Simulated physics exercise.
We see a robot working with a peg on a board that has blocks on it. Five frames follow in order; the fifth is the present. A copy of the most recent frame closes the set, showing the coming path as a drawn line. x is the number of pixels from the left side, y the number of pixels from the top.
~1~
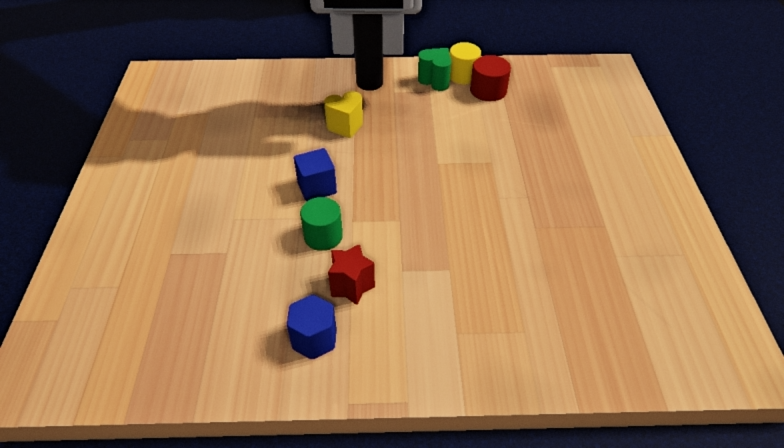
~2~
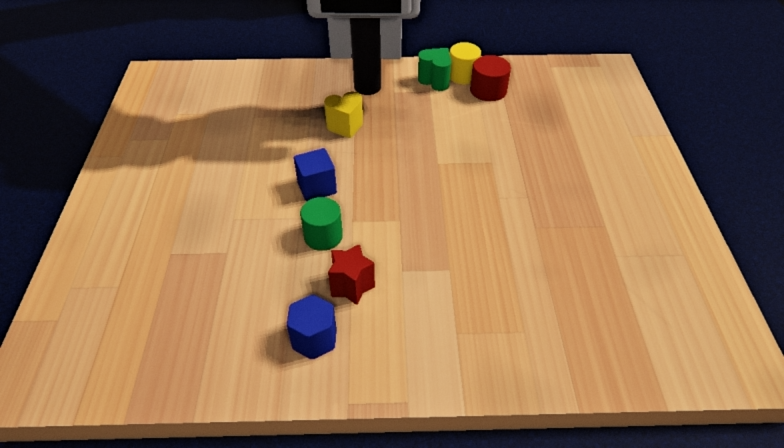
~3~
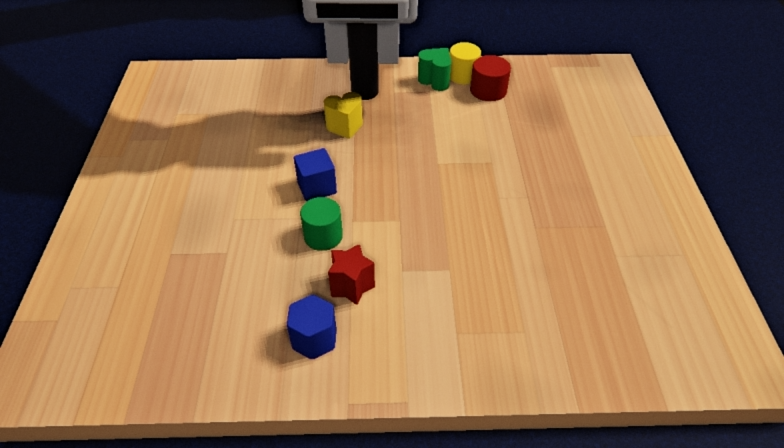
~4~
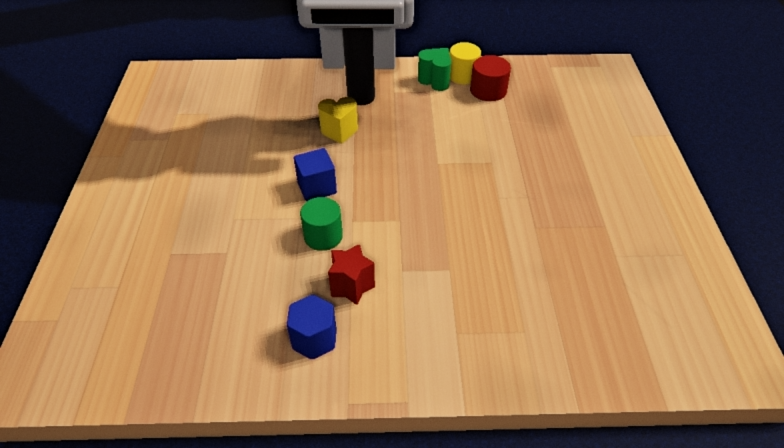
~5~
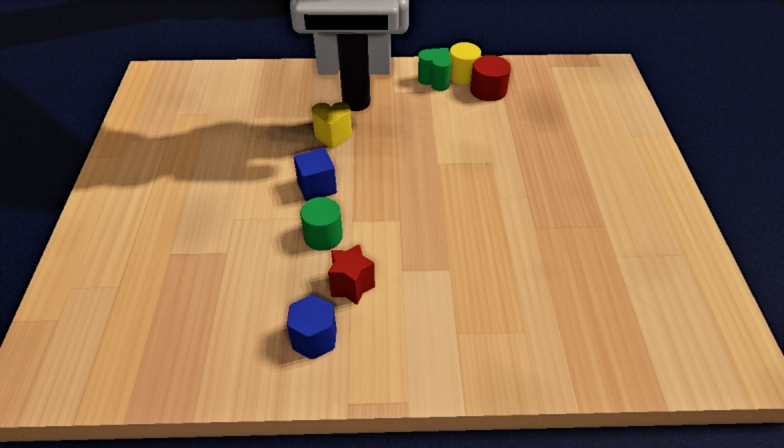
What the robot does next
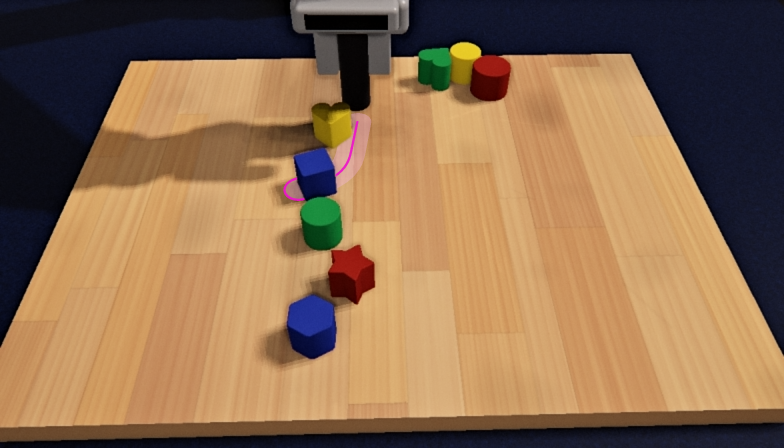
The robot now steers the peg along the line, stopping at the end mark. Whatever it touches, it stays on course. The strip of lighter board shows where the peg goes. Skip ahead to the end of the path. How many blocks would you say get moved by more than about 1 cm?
In total, two blocks get moved by over 1 cm.
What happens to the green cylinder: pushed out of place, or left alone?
At the end of the path, the green cylinder remains in its old spot.
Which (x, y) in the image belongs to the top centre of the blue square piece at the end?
(273, 182)
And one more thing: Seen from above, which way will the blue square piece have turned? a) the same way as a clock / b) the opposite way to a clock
My answer is option b.
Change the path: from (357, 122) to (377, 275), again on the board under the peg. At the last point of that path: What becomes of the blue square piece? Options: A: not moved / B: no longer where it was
It's A.
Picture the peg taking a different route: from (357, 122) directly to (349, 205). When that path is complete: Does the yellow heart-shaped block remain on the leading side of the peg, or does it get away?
At the end of the path, the peg has already lost the yellow heart-shaped block, which lies beside or behind it.
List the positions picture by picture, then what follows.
The first picture shows tip of the peg at (370, 83), middles of tops, blue square piece at (314, 161), green cylinder at (320, 211), yellow heart-shaped block at (344, 101).
The second picture shows peg at (368, 88), nothing pushed.
The third picture shows peg at (365, 92), nothing pushed.
The fourth picture shows peg at (361, 98), yellow heart-shaped block at (338, 106).
The fifth picture shows peg at (356, 103), blue square piece at (314, 161), green cylinder at (320, 211), yellow heart-shaped block at (331, 111).
The line goes from (357, 122) over (352, 147) and (338, 174) to (300, 189).
The first path, step by step. One third of the way, peg at (351, 129); yellow heart-shaped block at (320, 123), turned 75° clockwise.
Two thirds of the way, peg at (336, 155); blue square piece at (309, 163); yellow heart-shaped block at (319, 126), turned 95° clockwise.
At the end, peg at (297, 170); blue square piece at (273, 182), turned 40° anticlockwise; green cylinder unmoved; yellow heart-shaped block at (319, 126), turned 95° clockwise.
